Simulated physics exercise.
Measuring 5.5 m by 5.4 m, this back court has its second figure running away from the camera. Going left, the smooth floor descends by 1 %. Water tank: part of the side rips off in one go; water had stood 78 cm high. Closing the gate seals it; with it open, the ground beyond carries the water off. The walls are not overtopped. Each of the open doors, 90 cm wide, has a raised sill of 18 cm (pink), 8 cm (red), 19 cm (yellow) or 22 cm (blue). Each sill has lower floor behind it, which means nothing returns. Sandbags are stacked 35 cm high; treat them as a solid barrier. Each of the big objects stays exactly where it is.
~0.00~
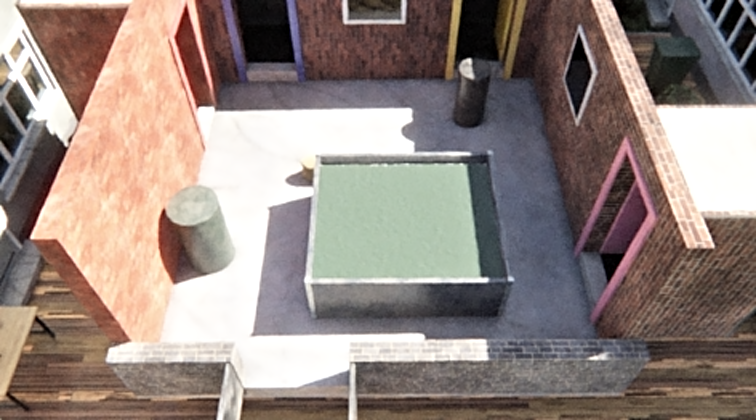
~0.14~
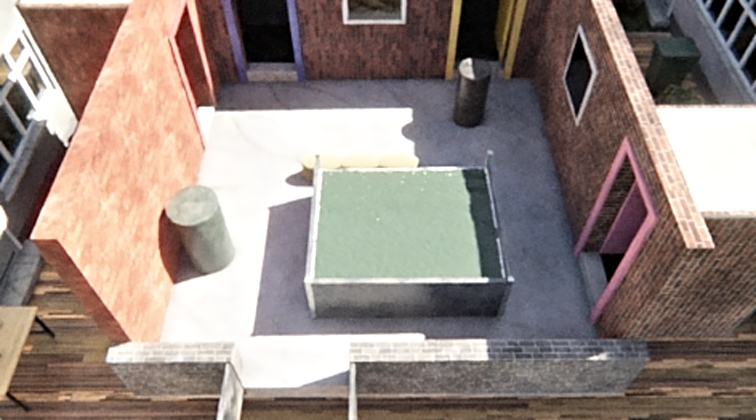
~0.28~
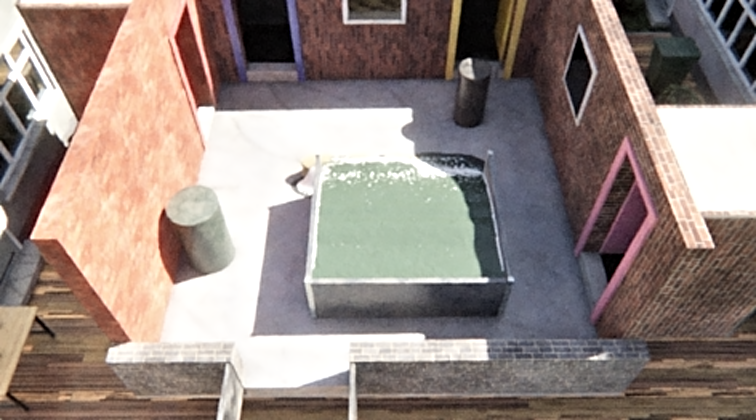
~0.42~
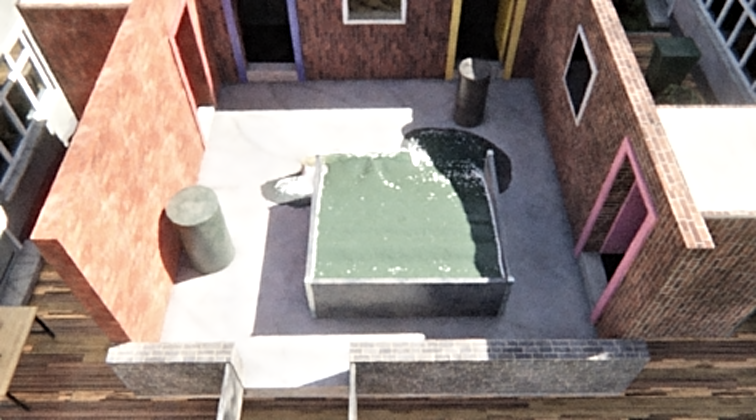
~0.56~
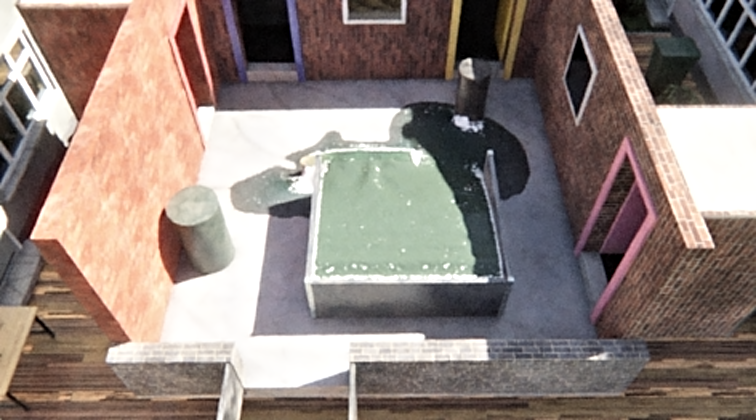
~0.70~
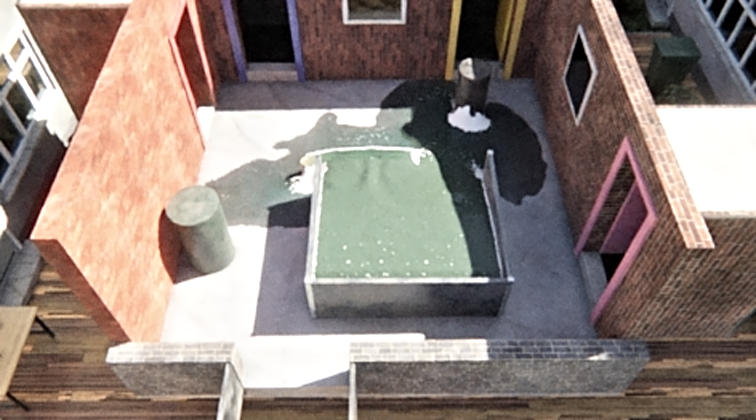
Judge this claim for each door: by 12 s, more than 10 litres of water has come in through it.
Verdicts: The pink door, false; the red door, true; the yellow door, true; the blue door, false.
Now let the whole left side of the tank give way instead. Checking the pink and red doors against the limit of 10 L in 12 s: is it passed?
Door pink stays within, door red goes beyond.
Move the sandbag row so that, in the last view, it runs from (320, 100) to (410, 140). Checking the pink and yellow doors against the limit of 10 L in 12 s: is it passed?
Against the limit, the pink door stays within it and the yellow door goes beyond it.
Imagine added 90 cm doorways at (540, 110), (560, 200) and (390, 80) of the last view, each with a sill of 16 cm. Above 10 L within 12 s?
In that order: Past it, not over, over.
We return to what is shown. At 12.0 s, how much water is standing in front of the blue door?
About 13.0 cm deep.
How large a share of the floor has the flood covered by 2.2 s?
60 %.
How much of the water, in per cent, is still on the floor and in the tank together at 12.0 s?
It comes to near 72 per cent.
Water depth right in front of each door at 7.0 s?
Readings (cm): Pink = 8; red = 19; yellow = 13; blue = 18.
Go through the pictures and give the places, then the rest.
The water tank at (406, 216) is whole and still, 78 cm deep, in the first picture.
Water pours out on the water tank's far side and has run 1.3 m, to a hidden place; typically 15 cm deep outside, 78 cm at the water tank's back, in the second picture.
Water pours out on the water tank's far side and has run 1.6 m, to (295, 185); typically 14 cm deep outside, 78 cm at the water tank's back, in the third picture.
The front is at (267, 192), 2.1 m from the gap on the water tank's far side; 3.0 m2 of floor is under water; 75 cm left at the back of the water tank, in the fourth picture.
The front is at (240, 186), 2.5 m from the gap on the water tank's far side; 5.1 m2 of floor is under water; 67 cm left at the back of the water tank, in the fifth picture.
The front is at a hidden place, 2.9 m from the gap on the water tank's far side; 7.5 m2 of floor is under water; 67 cm left at the back of the water tank, in the sixth picture.
After 1.4 s water covers 55 % of the floor and is deepest (55 cm) near (350, 188); pink door not reached, red door not reached, yellow door 12 cm at the sill, 0 L in, blue door not reached.
After 2.2 s water covers 60 % of the floor and is deepest (42 cm) near (527, 84); pink door not reached, red door 8 cm at the sill, 0 L in, yellow door 32 cm at the sill, 5 L in, blue door 13 cm at the sill, 0 L in.
After 3.5 s water covers 75 % of the floor and is deepest (30 cm) near (397, 187); pink door 3 cm at the sill, 0 L in, red door 20 cm at the sill, 42 L in, yellow door 26 cm at the sill, 58 L in, blue door 12 cm at the sill, 0 L in.
After 7.0 s water covers 95 % of the floor and is deepest (22 cm) near (198, 238); pink door 8 cm at the sill, 0 L in, red door 19 cm at the sill, 267 L in, yellow door 13 cm at the sill, 66 L in, blue door 18 cm at the sill, 0 L in.
After 12.0 s water covers 95 % of the floor and is deepest (16 cm) near (221, 88); pink door 7 cm at the sill, 0 L in, red door 13 cm at the sill, 394 L in, yellow door 9 cm at the sill, 66 L in, blue door 13 cm at the sill, 0 L in.
